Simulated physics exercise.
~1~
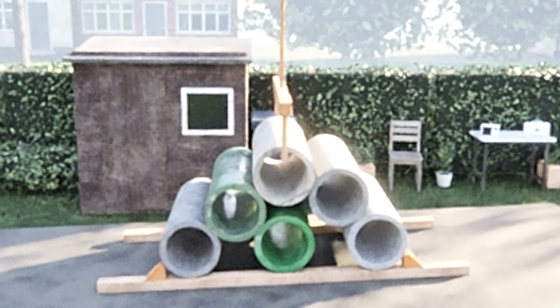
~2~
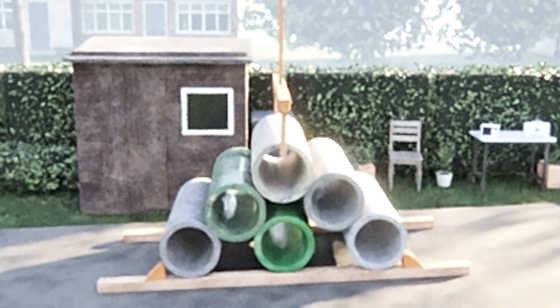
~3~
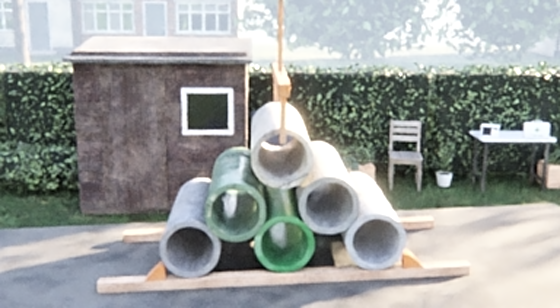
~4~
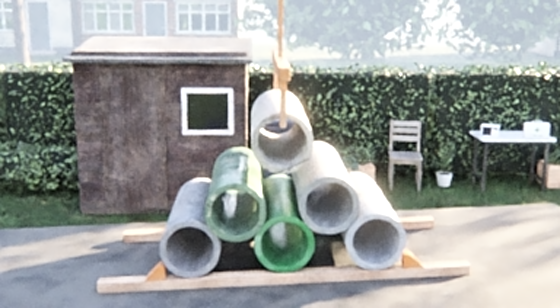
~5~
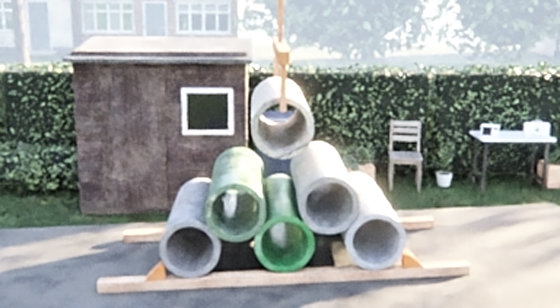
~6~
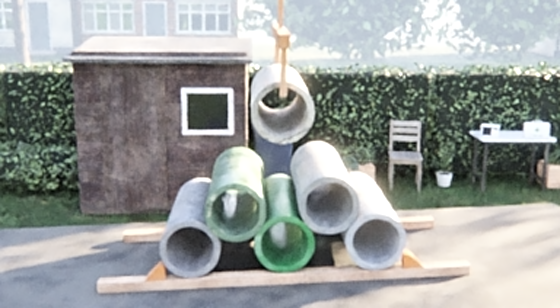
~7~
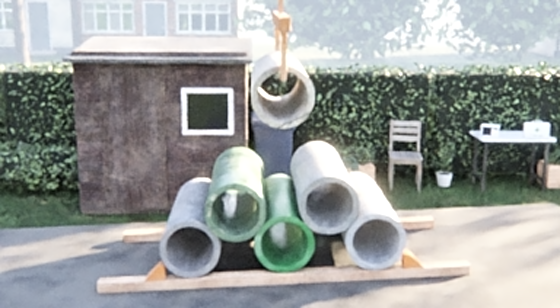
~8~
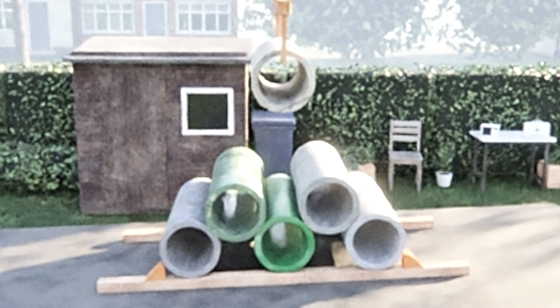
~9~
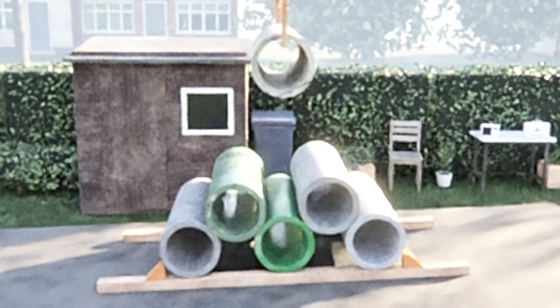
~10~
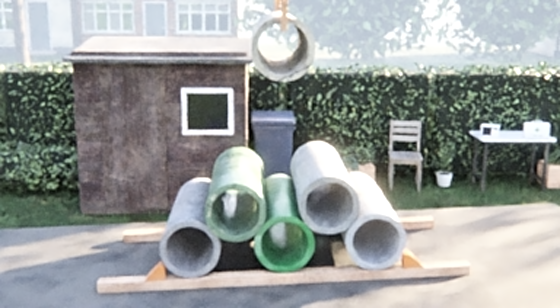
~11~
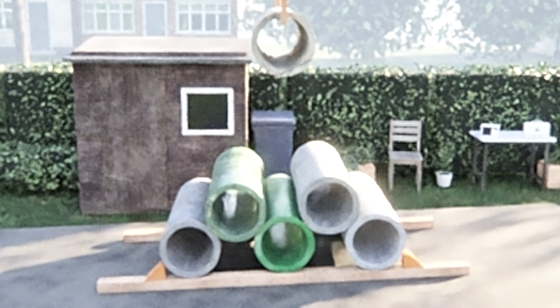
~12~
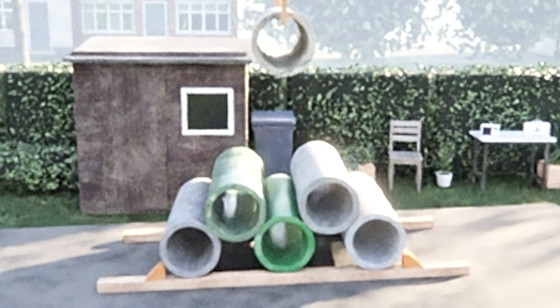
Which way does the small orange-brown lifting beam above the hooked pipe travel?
The beam moves upward, with the hooked pipe rising below it.
